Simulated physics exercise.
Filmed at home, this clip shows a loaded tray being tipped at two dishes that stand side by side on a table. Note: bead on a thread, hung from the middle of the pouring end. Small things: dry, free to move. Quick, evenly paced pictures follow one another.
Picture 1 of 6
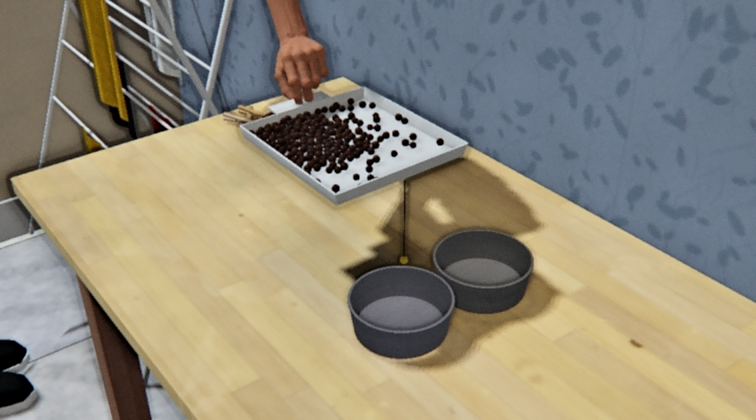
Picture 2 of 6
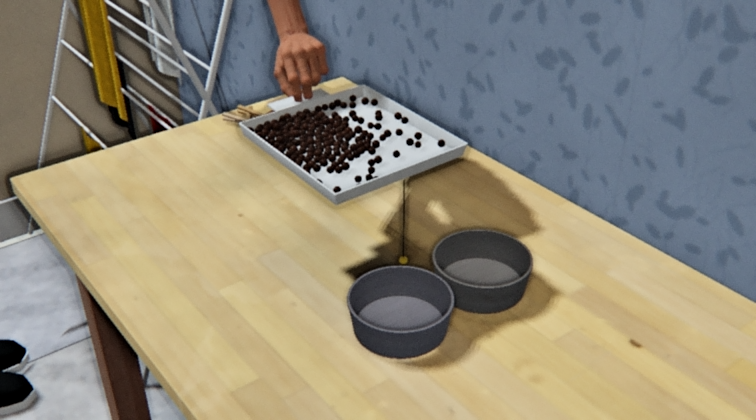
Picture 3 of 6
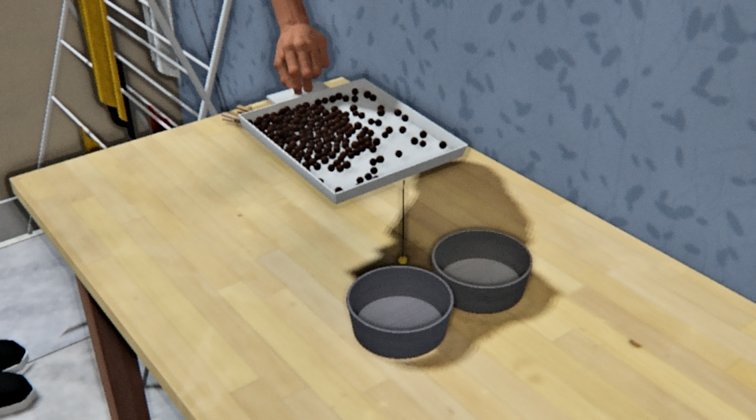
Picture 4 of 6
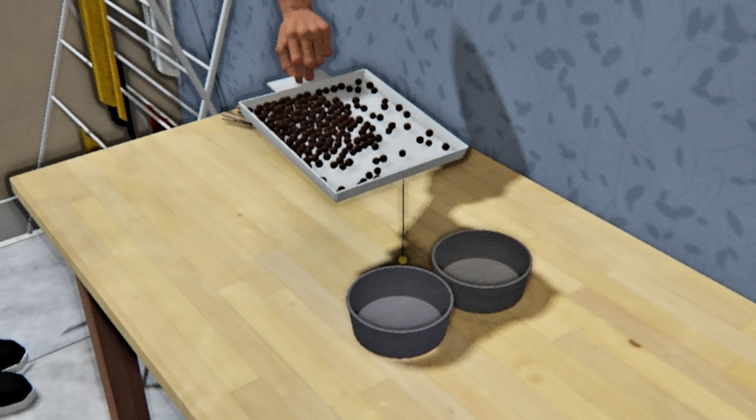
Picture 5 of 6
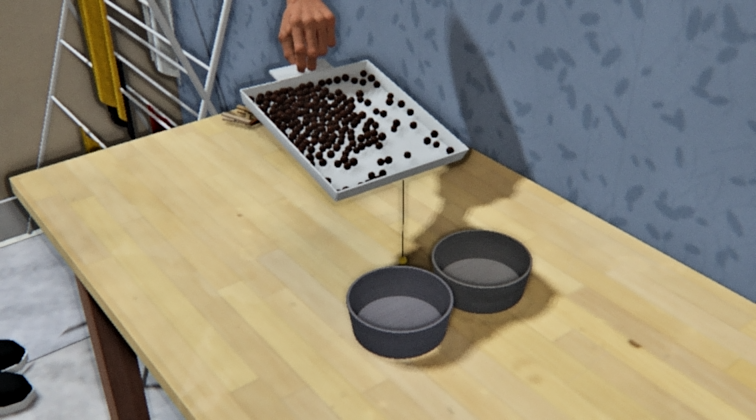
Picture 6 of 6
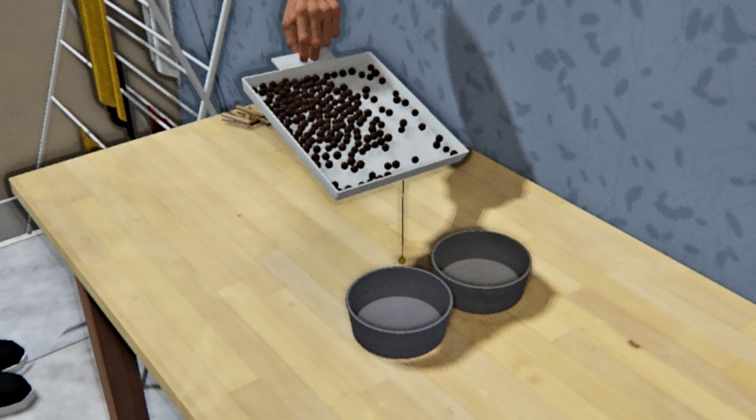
A hand raised the back of a white tray above a wooden table, gradually tilting it toward two gray dishes, while the dark little balls on it shifted and spread slightly across its surface.
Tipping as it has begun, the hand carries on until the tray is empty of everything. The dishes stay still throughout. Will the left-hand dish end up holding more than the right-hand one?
Greater load: Right.
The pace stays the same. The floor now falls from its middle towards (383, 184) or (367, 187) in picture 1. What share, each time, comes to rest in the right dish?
Roughly 0 percent first and 0 percent second.
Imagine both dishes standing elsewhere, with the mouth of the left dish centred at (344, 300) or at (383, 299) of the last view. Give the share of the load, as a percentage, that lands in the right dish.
50 % and 70 %.
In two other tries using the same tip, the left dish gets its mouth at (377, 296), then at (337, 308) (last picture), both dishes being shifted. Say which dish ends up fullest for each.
The first time it's the right-side dish, the second time it's the right-side dish.
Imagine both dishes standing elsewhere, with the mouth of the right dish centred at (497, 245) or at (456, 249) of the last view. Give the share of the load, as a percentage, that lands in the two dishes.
80 and 70 in a hundred, in turn.
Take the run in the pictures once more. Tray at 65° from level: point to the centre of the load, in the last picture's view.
Somewhere about pixel (425, 164).
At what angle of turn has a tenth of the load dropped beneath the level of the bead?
A tilt of roughly 65°.
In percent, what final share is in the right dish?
My best guess is about 60 in a hundred.
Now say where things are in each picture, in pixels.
The first picture shows corners of the pouring end (336, 192) and (464, 143), level; middle of the load (320, 140), chocolate balls; left dish (434, 337); right dish (517, 293); bead on its thread (404, 260).
The second picture shows corners of the pouring end (336, 192) and (463, 143), level; middle of the load (319, 138), about a tenth on the move.
The third picture shows corners of the pouring end (336, 191) and (463, 144), tipped barely, lowest at the right corner; middle of the load (319, 134), roughly a quarter on the move.
The fourth picture shows corners of the pouring end (337, 190) and (464, 146), tipped a little, lowest at the right corner; middle of the load (320, 126), roughly a quarter on the move.
The fifth picture shows corners of the pouring end (338, 190) and (464, 148), tipped a little, lowest at the right corner; middle of the load (323, 120), roughly half on the move.
The sixth picture shows corners of the pouring end (339, 190) and (465, 150), tipped clearly, lowest at the right corner; middle of the load (328, 117), almost all on the move; left dish (433, 337); right dish (515, 293).
Just after the last frame, tray tipped steeply; the larger part on the tray; just a few in the left dish; about a tenth in the right dish; roughly a quarter in the air.
A moment on, tray tipped past a quarter turn; just a few on the tray; roughly a quarter in the left dish; roughly half in the right dish; about a tenth outside both; about a tenth in the air.
Further on, tray tipped past a quarter turn; roughly a quarter in the left dish; roughly two thirds in the right dish; about a tenth outside both.
When it is over, tray tipped past a quarter turn; roughly a quarter in the left dish; roughly two thirds in the right dish; about a tenth outside both.
